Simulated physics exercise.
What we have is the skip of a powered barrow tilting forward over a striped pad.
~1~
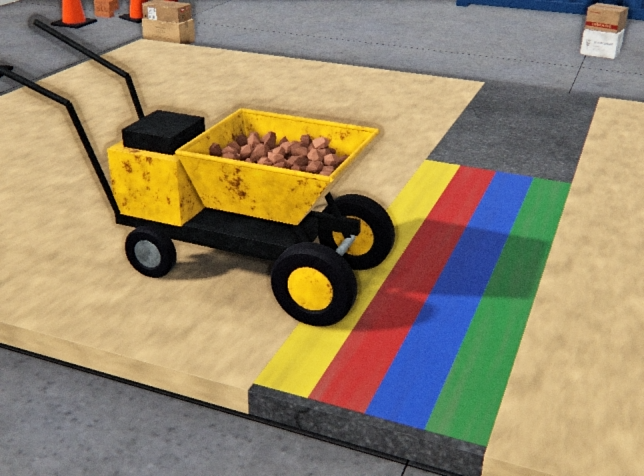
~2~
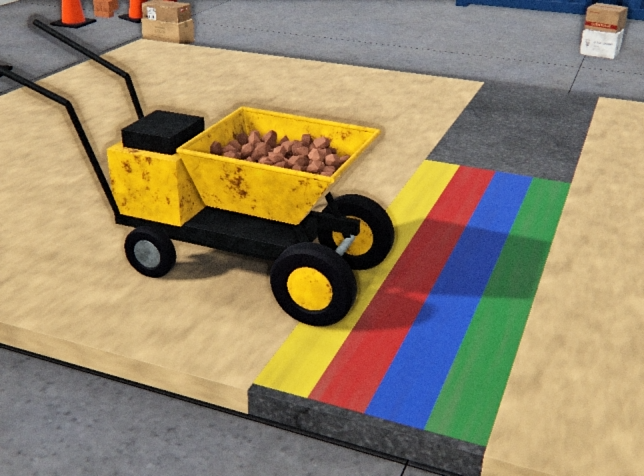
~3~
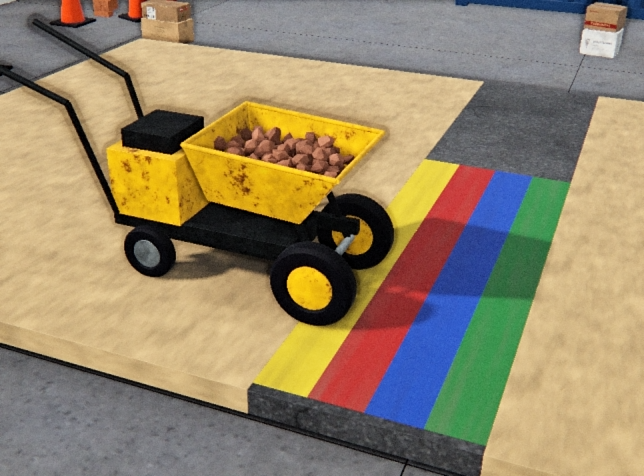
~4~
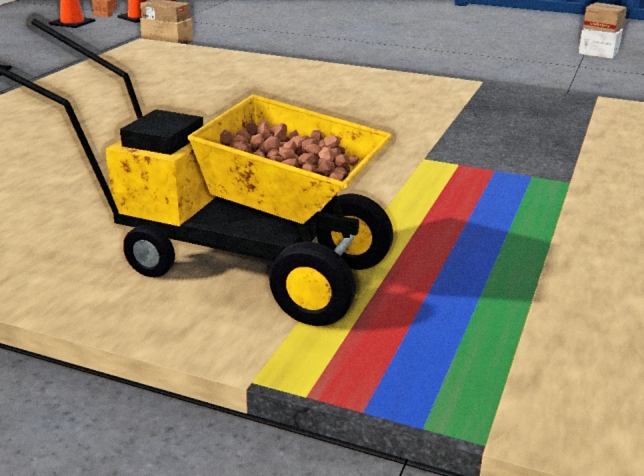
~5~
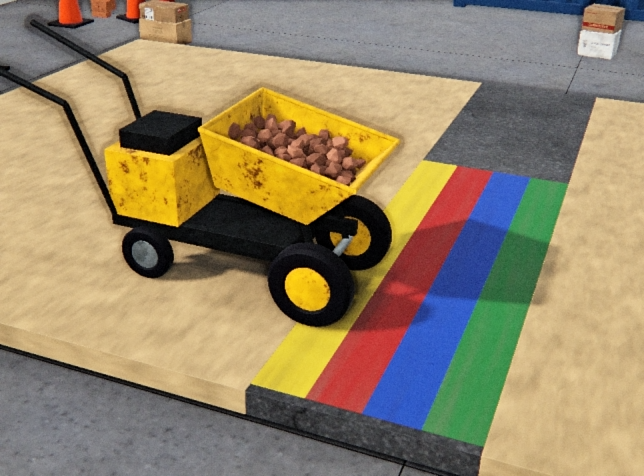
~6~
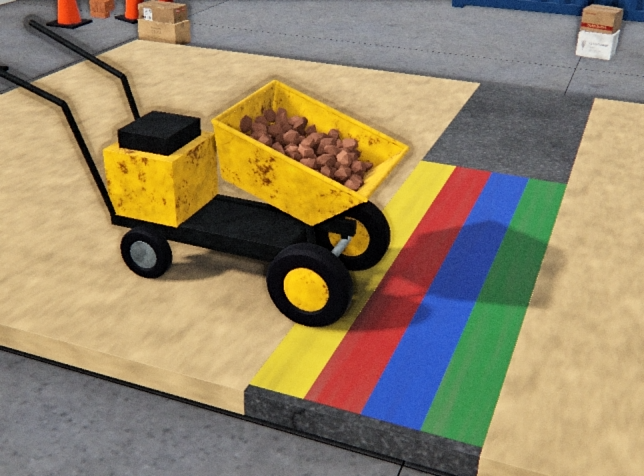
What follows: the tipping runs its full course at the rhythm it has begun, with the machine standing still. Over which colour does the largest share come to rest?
The green one gets the largest share.
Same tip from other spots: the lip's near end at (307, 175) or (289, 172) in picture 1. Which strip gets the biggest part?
One: The blue strip. Two: The blue strip.
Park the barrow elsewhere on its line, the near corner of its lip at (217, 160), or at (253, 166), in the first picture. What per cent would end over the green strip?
About 0 and 10 per cent.
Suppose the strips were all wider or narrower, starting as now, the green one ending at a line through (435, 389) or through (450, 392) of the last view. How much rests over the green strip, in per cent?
In turn 30 and 40 in a hundred.
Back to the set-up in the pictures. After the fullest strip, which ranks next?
Second comes the blue strip.
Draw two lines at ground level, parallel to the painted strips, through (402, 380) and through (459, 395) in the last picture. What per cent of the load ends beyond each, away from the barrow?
About 90 and 50 per cent.
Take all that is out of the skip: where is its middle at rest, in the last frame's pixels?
At about (486, 323).
Soon after the last picture, skip tipped steeply; all in the skip.
A little later, skip tipped right over; most in the skip; a small part over the blue strip; a small part over the green strip; a stray few falling.
Later still, skip tipped right over; a small part in the skip; about a quarter over the blue strip; about half over the green strip; about a quarter off the paint.
By the end, skip tipped right over; none over the yellow strip; a stray few over the red strip; about a third over the blue strip; about half over the green strip; about a quarter off the paint.
